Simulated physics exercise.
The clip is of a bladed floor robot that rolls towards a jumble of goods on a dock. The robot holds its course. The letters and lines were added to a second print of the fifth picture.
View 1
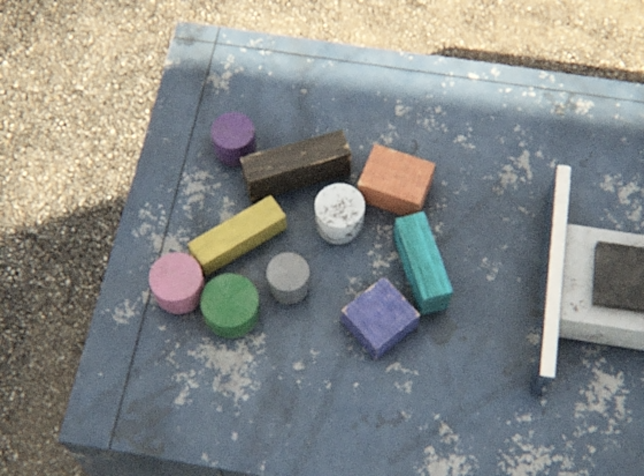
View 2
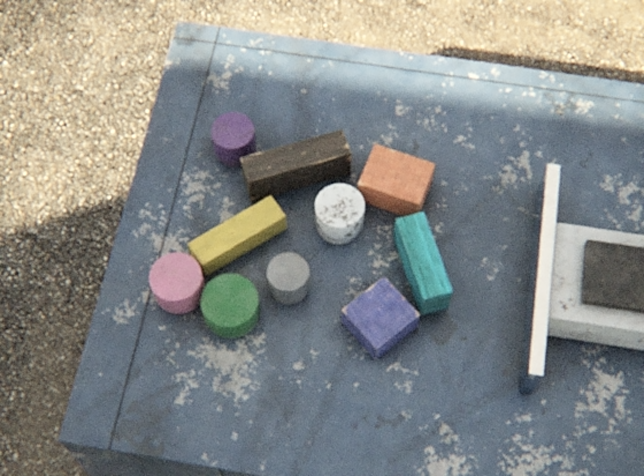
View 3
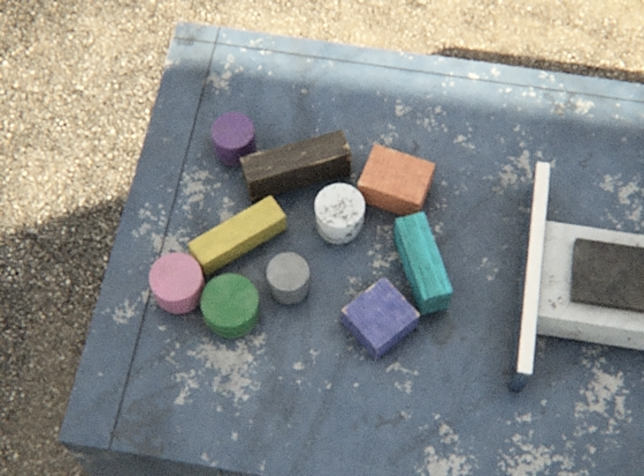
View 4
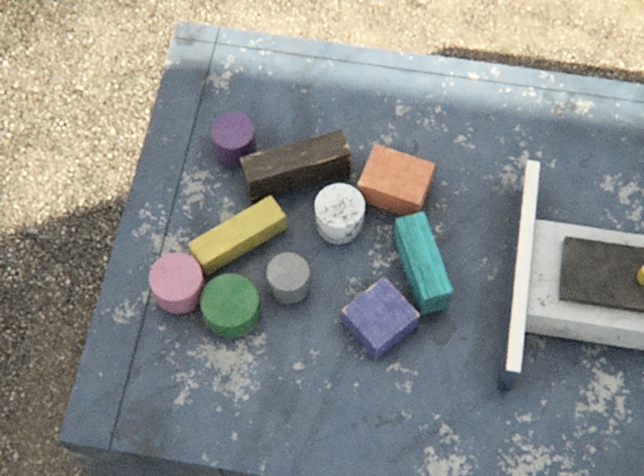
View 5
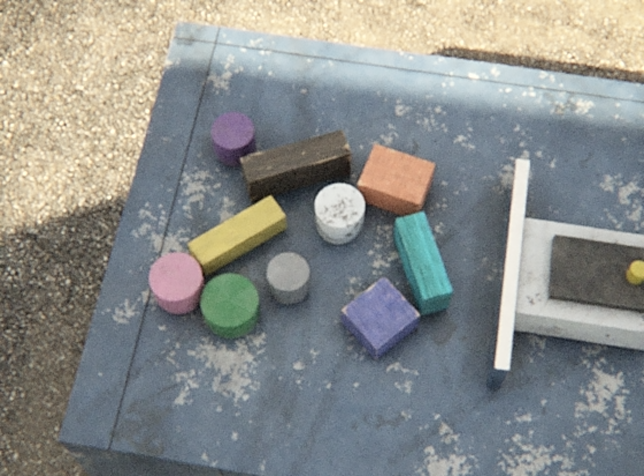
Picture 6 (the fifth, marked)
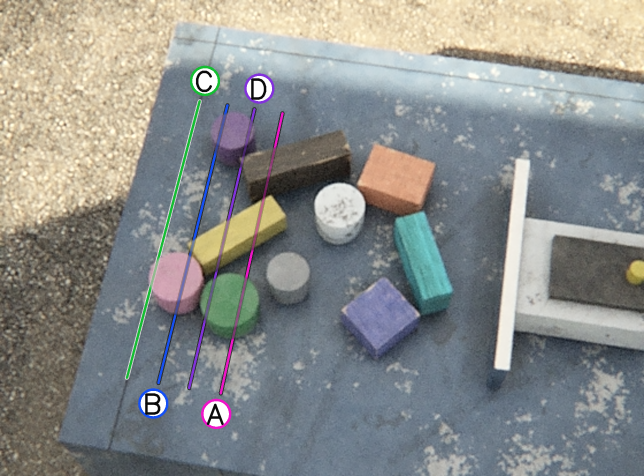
On a dock, a bladed robot rolls slowly left toward a jumble of colourful blocks.
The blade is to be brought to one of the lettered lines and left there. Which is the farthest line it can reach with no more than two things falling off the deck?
No farther than D.
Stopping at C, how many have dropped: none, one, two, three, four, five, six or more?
Six or more.
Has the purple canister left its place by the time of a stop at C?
Yes.
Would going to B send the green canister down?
Yes.
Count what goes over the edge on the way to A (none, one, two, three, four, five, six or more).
In all, none.
On the marked copy, A at (254, 244); B at (195, 235); C at (166, 231); D at (224, 240).
Taking D. A third of the way, robot (484, 255); blue crate (356, 325); orange crate (376, 184).
Two thirds of the way, robot (379, 239); pink canister (150, 290); purple canister (211, 129).
When it is over, robot (301, 227); black bar over the edge; pink canister over the edge; two fallen.
As for the rest, A is within the limit but short; B drops four; C drops six.
